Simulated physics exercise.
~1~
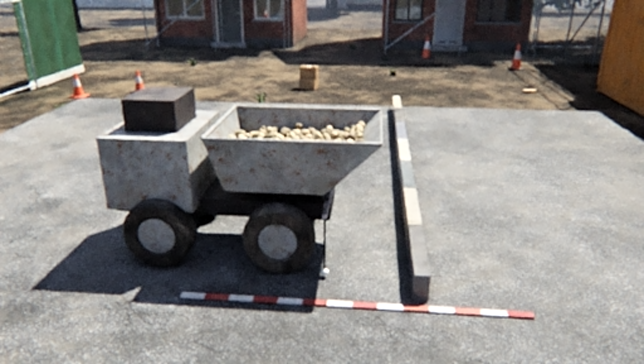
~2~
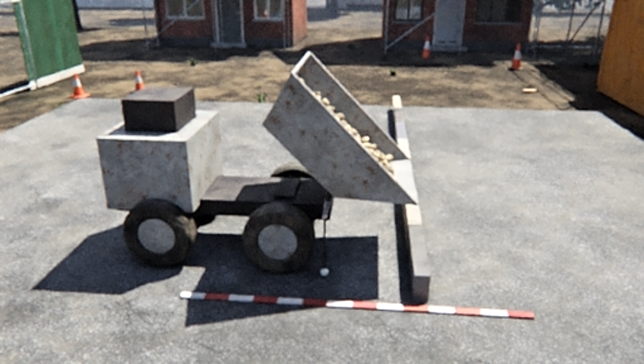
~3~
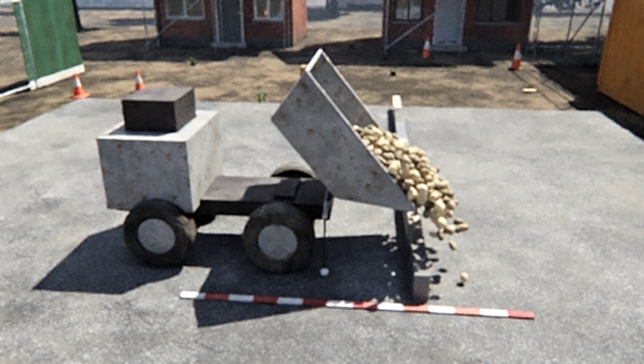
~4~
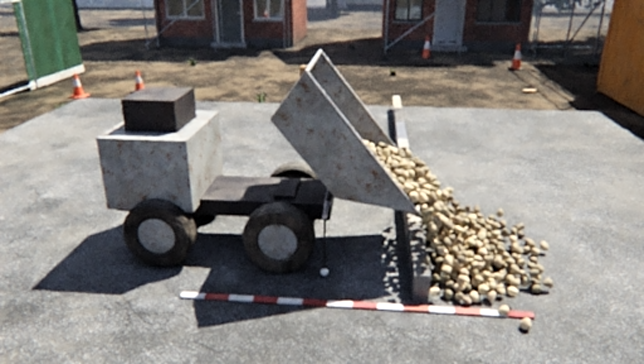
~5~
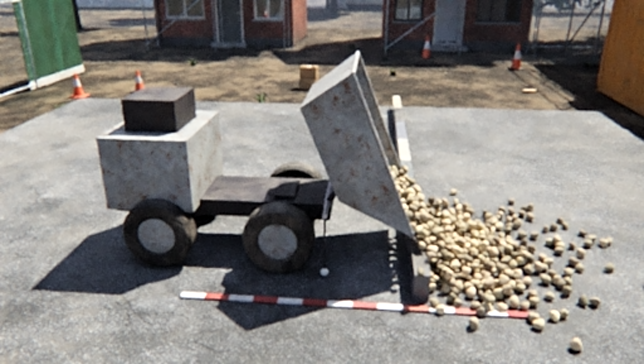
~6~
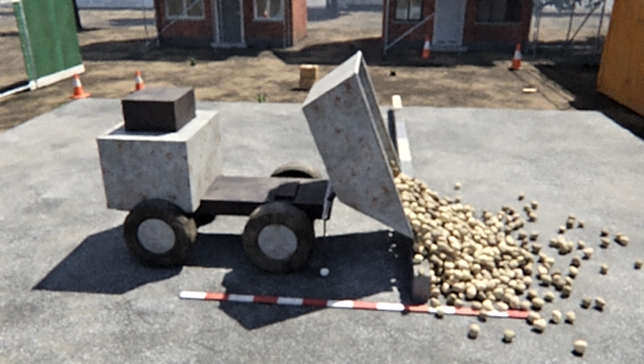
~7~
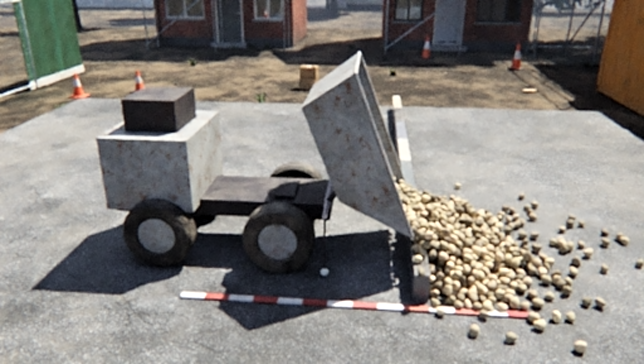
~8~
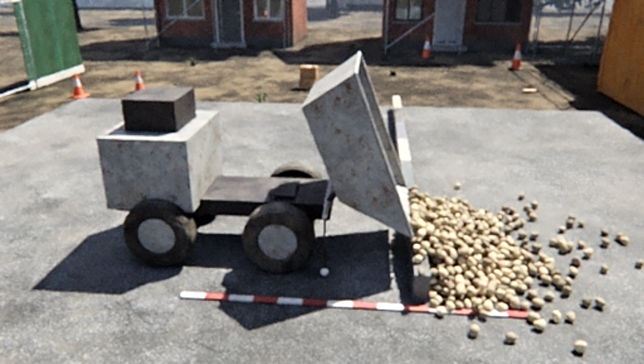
A small grey dumper tipped its body up to the right, and a load of pale stones poured out over a low kerb. The body then tilted steeper, emptying the rest, and nearly all the stones ended up heaped and scattered beyond the kerb.
